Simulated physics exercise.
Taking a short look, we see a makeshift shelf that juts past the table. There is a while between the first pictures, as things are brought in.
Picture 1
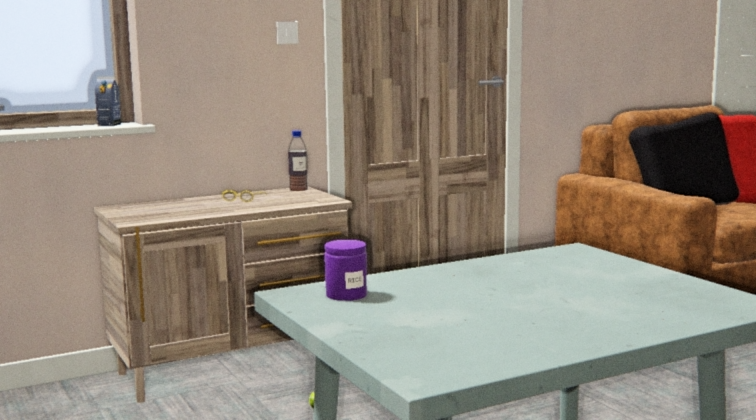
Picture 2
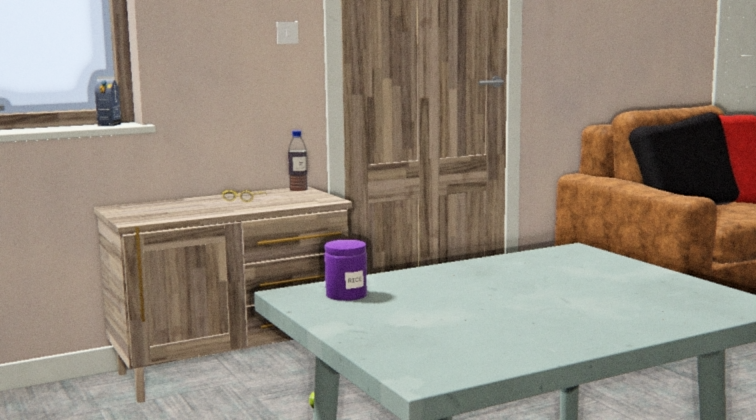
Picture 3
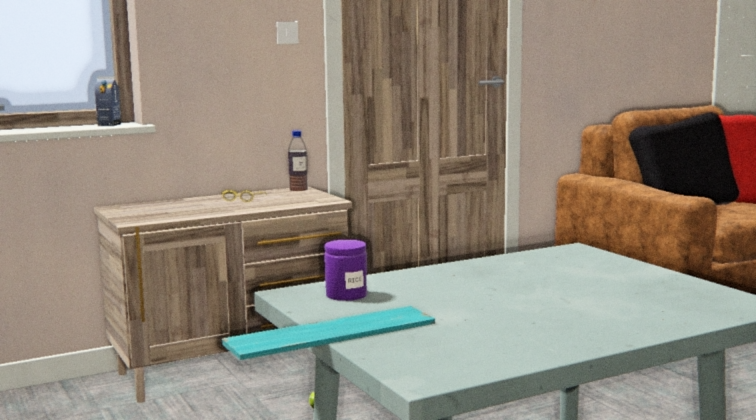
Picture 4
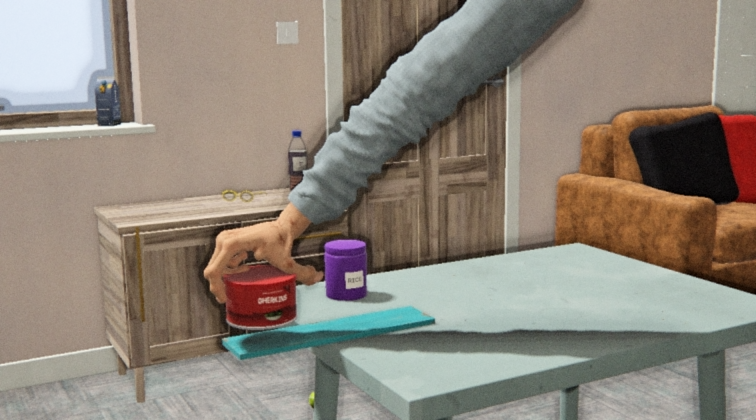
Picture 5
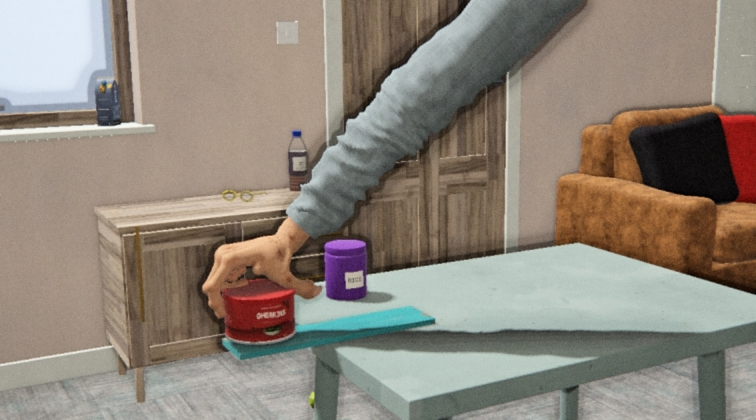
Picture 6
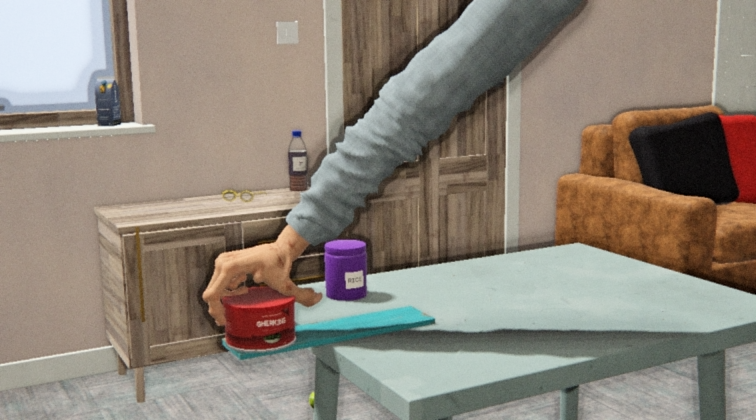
A hand in a grey sleeve lowered a red tub onto the left end of a teal strip, which had appeared jutting past the pale green table's edge near a purple jar, and kept hold.
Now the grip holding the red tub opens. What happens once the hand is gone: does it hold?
After that, it's off the table before long.
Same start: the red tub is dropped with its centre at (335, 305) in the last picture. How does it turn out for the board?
Outcome: Stable.
Then, 0.40 s after the last picture, red tub now down on the floor or falling; turquoise board tipped 68° from how it was.
Then, 0.60 s after the last picture, turquoise board now down on the floor or falling.
Then, 0.70 s after the last picture, things are still on the move.
Then, 0.90 s after the last picture, as before.
By the end, down on the floor or falling, red tub and turquoise board; purple jar in place. The board goes over.
